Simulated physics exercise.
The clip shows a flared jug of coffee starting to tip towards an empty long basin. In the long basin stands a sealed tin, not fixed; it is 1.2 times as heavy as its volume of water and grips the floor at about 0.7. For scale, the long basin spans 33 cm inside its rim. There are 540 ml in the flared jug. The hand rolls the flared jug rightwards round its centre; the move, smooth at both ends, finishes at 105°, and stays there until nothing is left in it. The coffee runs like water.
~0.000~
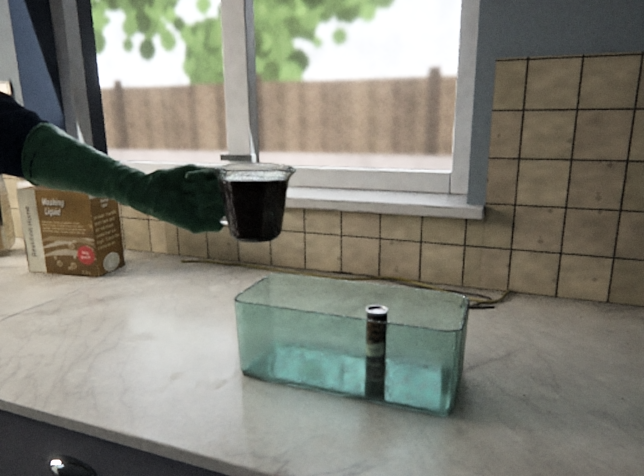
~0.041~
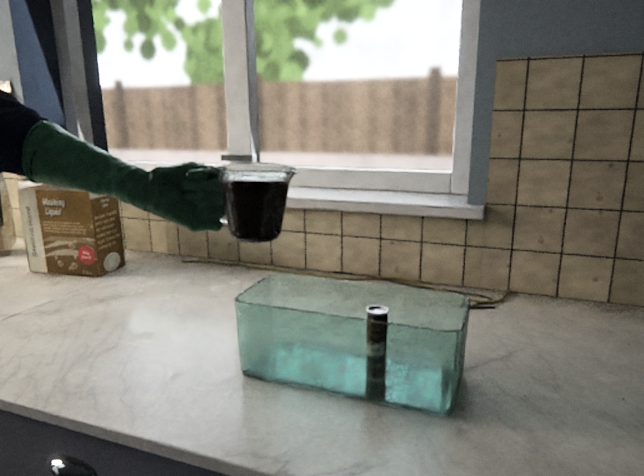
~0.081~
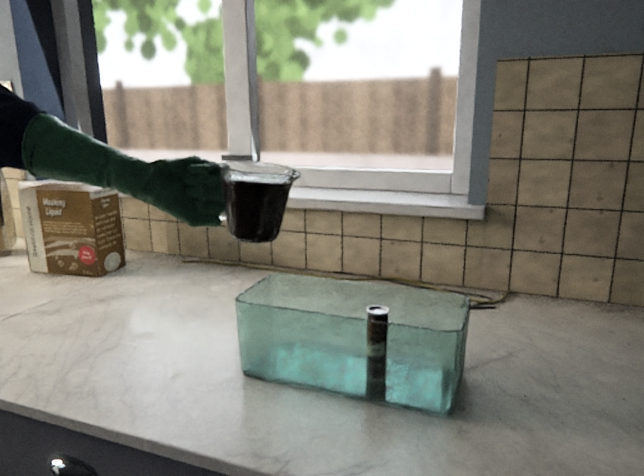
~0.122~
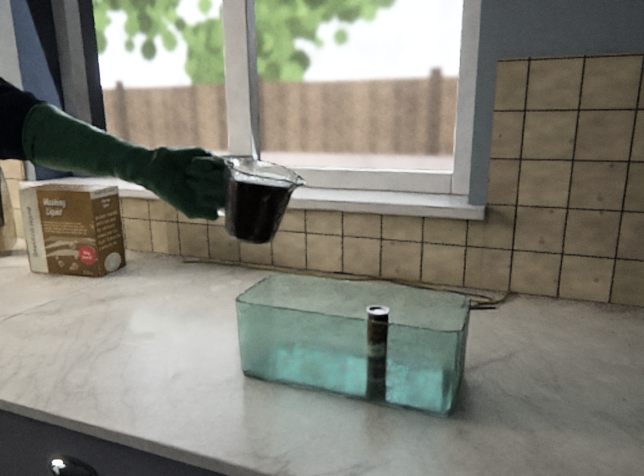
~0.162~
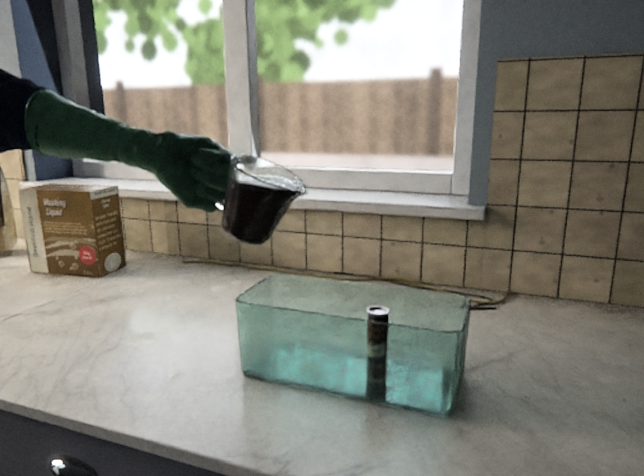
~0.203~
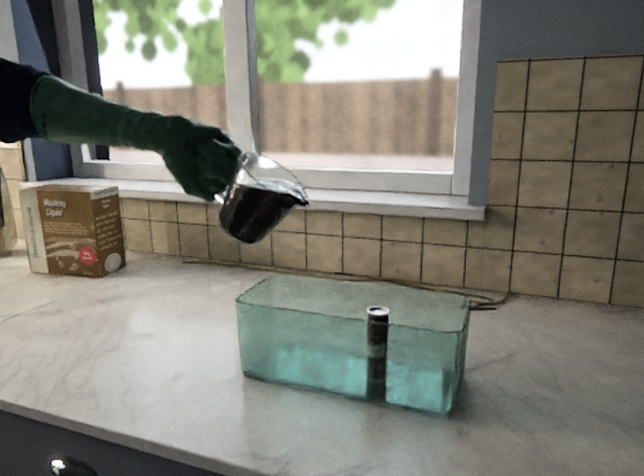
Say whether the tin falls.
The tin keeps standing.
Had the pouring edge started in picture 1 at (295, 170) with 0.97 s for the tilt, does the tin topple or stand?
Then it stays up.
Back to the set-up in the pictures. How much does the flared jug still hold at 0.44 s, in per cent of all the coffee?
Some 40 per cent.
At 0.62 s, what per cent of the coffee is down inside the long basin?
Near 84 in a hundred.
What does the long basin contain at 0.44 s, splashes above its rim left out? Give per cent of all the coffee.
Some 32 per cent.
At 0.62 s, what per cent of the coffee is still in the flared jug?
Near 6 in a hundred.
Then, 0.44 s in, the tilt is 101° and 40 per cent is still to pour; the tin stands where it began.
Then, 0.62 s in, the tilt is 105° and 6 per cent is still to pour; the tin stands where it began.
Then, 0.81 s in, the tilt is 105° and 0 per cent is still to pour; the tin stands where it began.
Then, 1.01 s in, the tilt is 105° and 0 per cent is still to pour; the tin stands where it began.
Finally, the tin stands where it began.
